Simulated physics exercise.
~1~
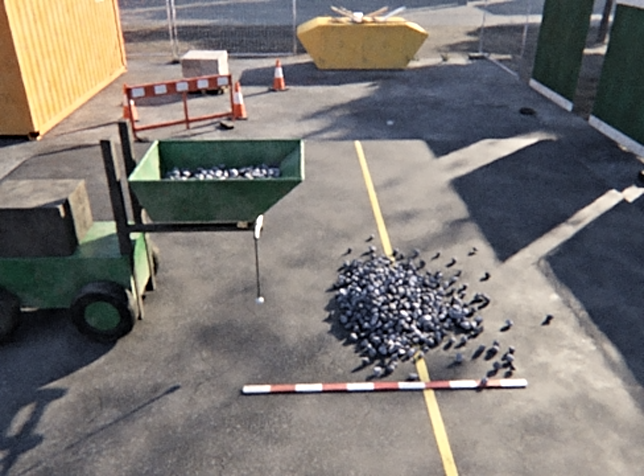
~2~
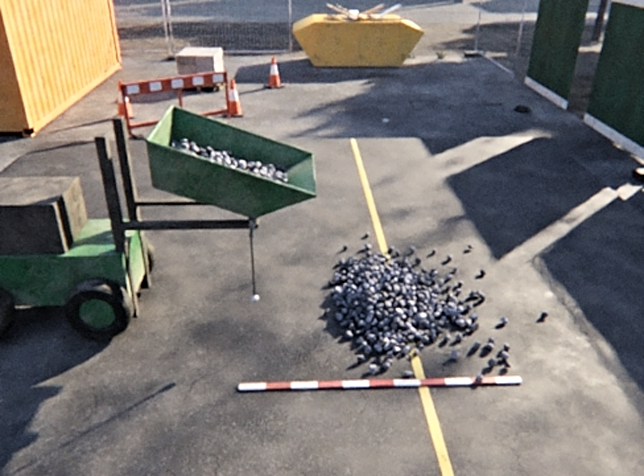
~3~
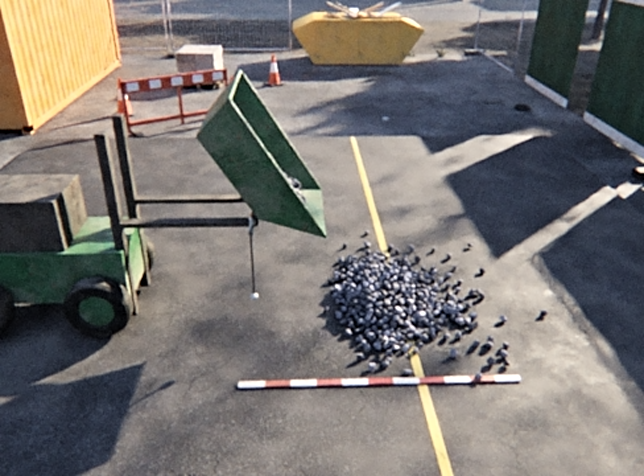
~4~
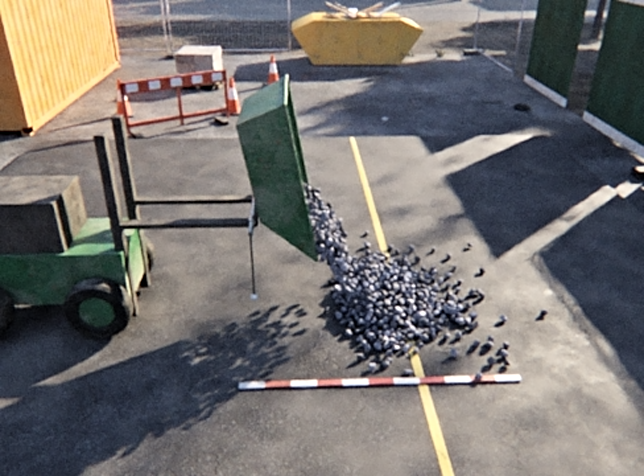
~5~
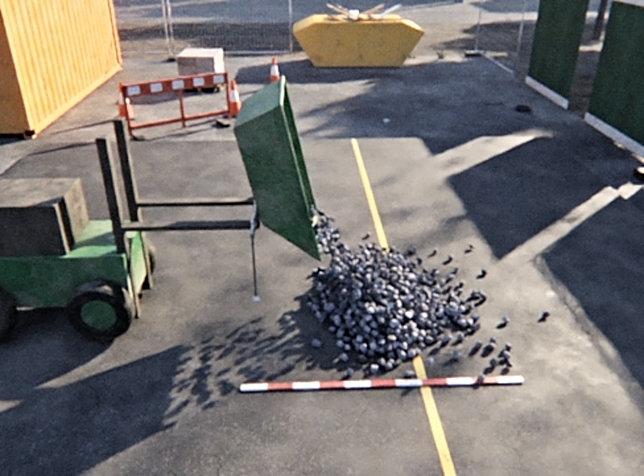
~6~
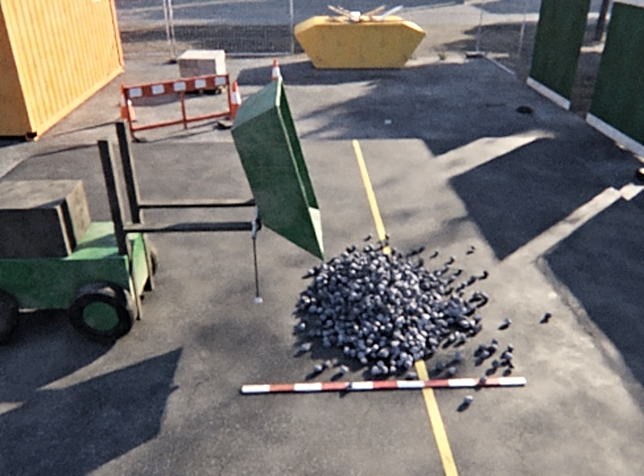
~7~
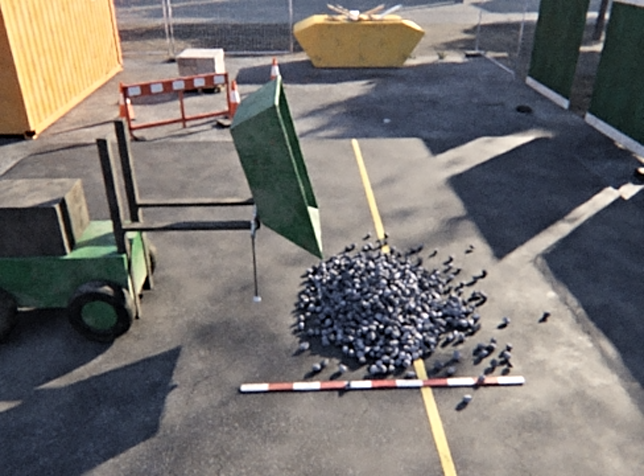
In a sunlit paved yard with a yellow skip and an orange container at the back, a green forklift on the left holds a green tipping skip loaded with dark stones. A loose heap of similar stones already lies to its right, across a yellow line and behind a red and white striped pole. The tipping skip tilts forward, gently at first, then steeply. Stones pour from its lower edge onto the near side of the heap, which grows broader toward the forklift. The flow stops, and the emptied tipping skip hangs steeply tilted beside the enlarged pile, most of it left of the line.
